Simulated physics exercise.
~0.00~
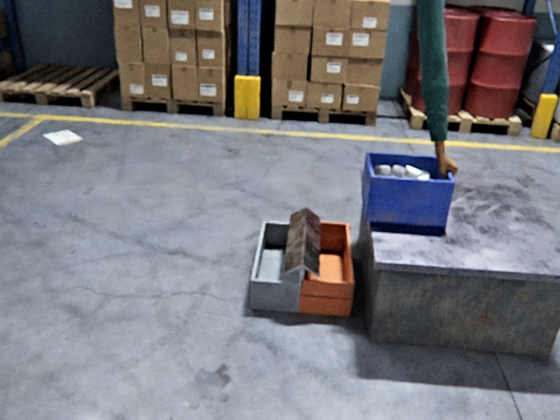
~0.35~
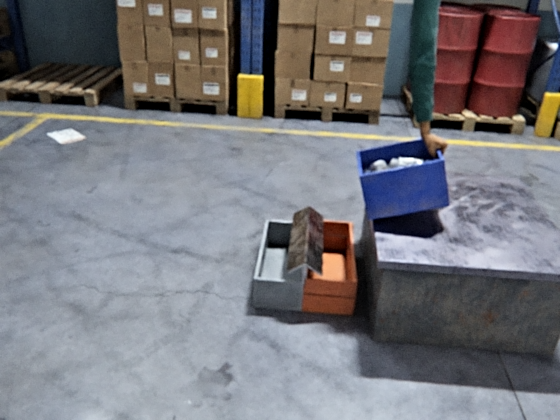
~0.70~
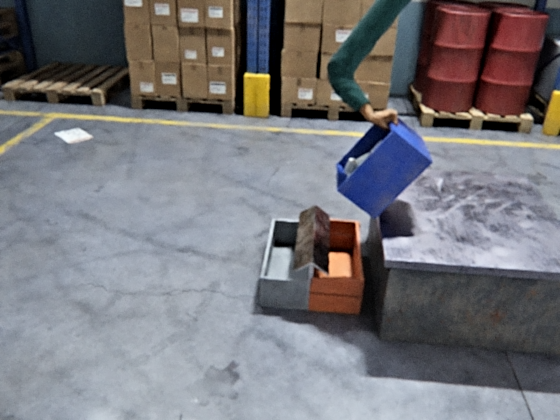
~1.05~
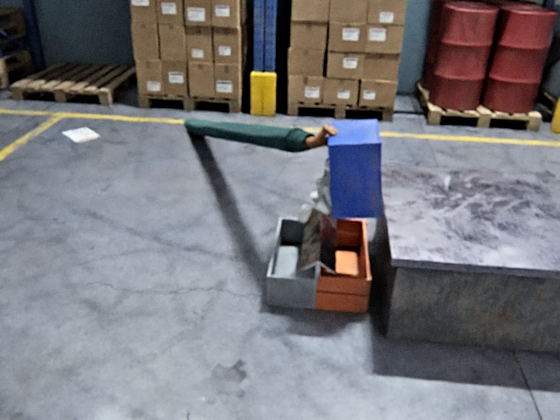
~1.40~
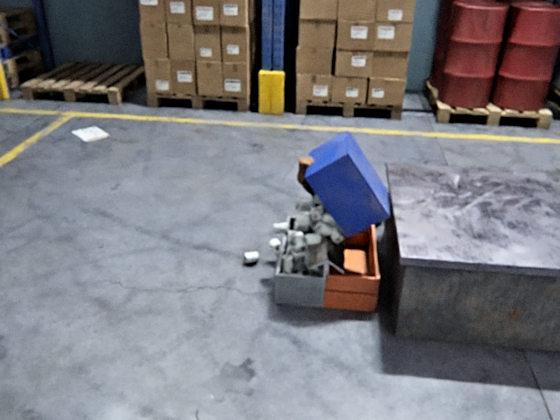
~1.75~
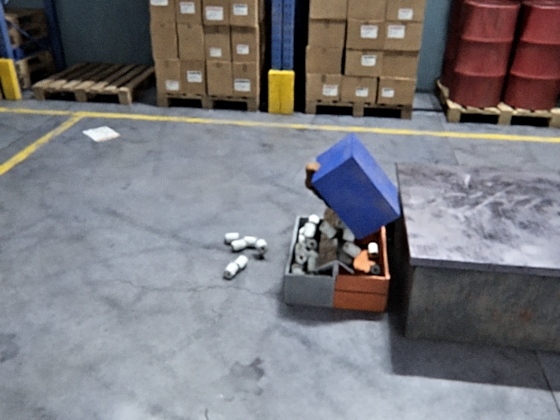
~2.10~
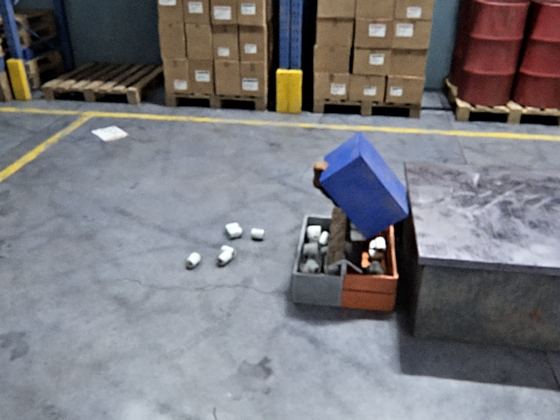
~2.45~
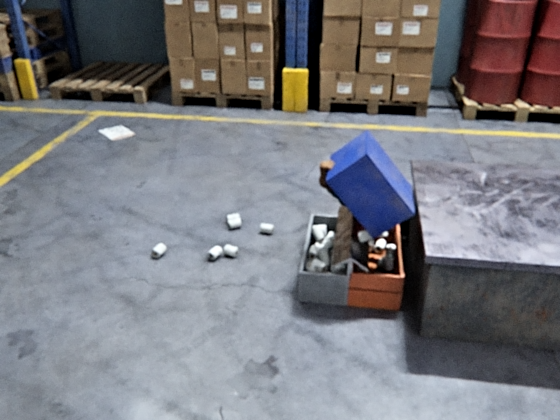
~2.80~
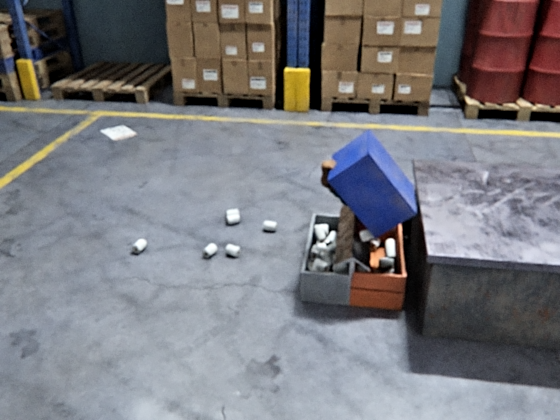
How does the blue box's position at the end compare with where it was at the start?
At the start the blue box sits upright on the left end of the bench. By the end it is off to the left of the bench top, tipped well over above the orange bin.
Green-sleeved arm tipping blue box off bench, pale rolls tumbling mostly into grey trough, fewer into orange bin, several ending on floor.
